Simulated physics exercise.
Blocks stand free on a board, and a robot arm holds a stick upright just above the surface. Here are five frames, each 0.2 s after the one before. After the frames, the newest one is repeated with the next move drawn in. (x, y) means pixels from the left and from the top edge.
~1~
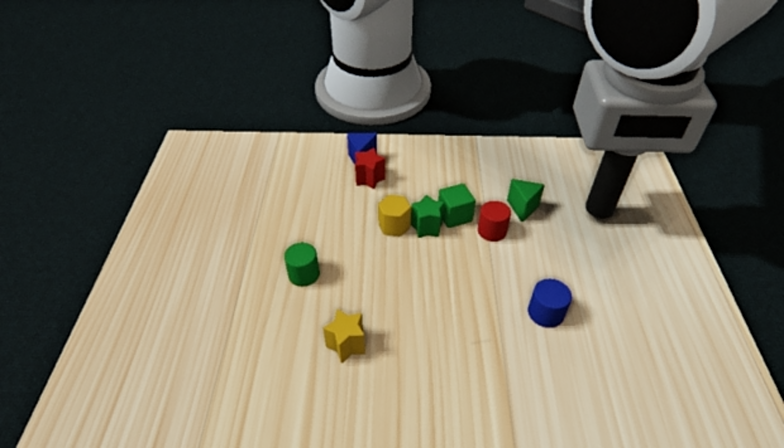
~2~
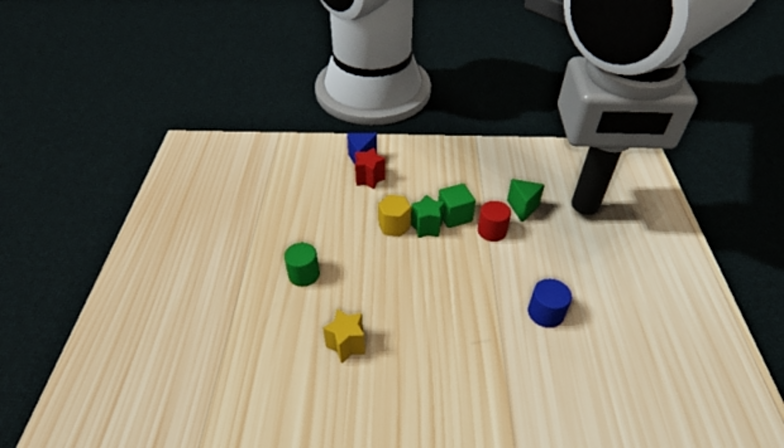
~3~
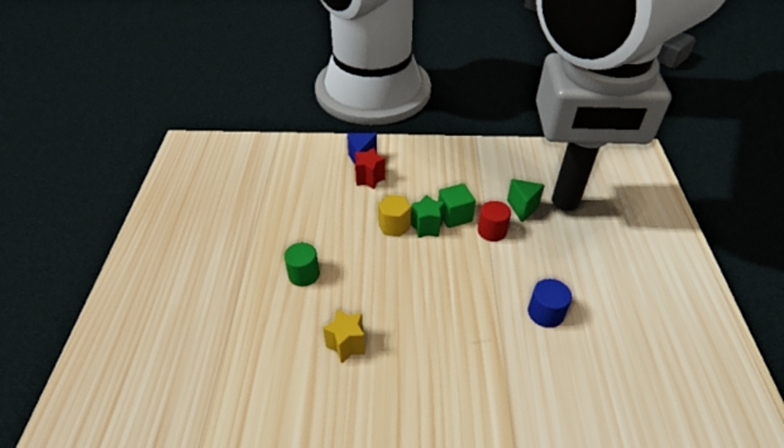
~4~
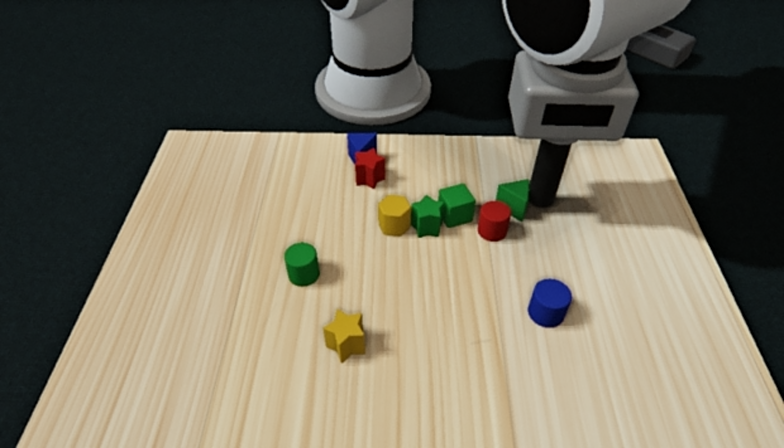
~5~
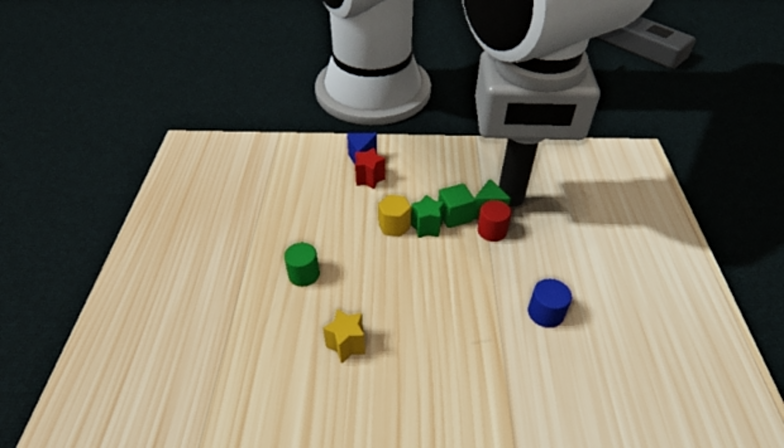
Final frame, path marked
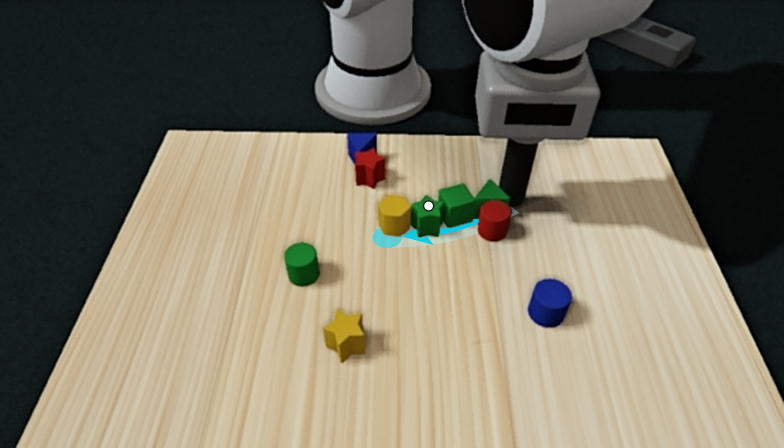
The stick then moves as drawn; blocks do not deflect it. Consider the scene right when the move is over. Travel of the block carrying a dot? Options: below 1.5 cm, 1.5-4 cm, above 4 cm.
I reckon it covers more than 4 cm.
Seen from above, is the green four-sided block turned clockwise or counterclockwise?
The twist is clockwise.
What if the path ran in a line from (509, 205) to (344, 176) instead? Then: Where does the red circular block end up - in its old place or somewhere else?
Left where it is.
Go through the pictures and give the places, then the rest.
In the first frame, stick tip at (599, 209); block tops, green circular block at (300, 253); yellow six-sided block at (395, 204); green star at (429, 206); green four-sided block at (457, 194); green triangular block at (528, 187); red circular block at (496, 210).
In the second frame, stick at (585, 205); blocks unchanged.
In the third frame, stick at (565, 201); blocks unchanged.
In the fourth frame, stick at (540, 198); green triangular block at (518, 187).
In the fifth frame, stick at (511, 198); green circular block at (300, 253); yellow six-sided block at (395, 204); green star at (429, 206); green four-sided block at (457, 194); green triangular block at (492, 191); red circular block at (496, 210).
Path on the board, from (509, 205) by way of (475, 222) and (433, 233) to (387, 237); the dot is on the green star.
On the path given first. One third of the way, stick at (476, 215); yellow six-sided block at (385, 207), turned 25° clockwise; green star at (414, 205), turned 55° anticlockwise; green four-sided block at (441, 195), turned 55° clockwise; green triangular block at (458, 212); red circular block at (493, 226).
Two thirds of the way, stick at (433, 226); yellow six-sided block at (378, 208), turned 25° clockwise; green star at (407, 204), turned 60° anticlockwise; green four-sided block at (431, 189), turned 85° clockwise; green triangular block at (425, 230), turned 30° anticlockwise; red circular block at (493, 226).
At the end, stick at (387, 230); green circular block in place; yellow six-sided block at (338, 202), turned 40° clockwise; green star at (367, 202), turned 45° anticlockwise; green four-sided block at (430, 189), turned 85° clockwise; green triangular block at (415, 234), turned 65° anticlockwise; red circular block at (493, 226).
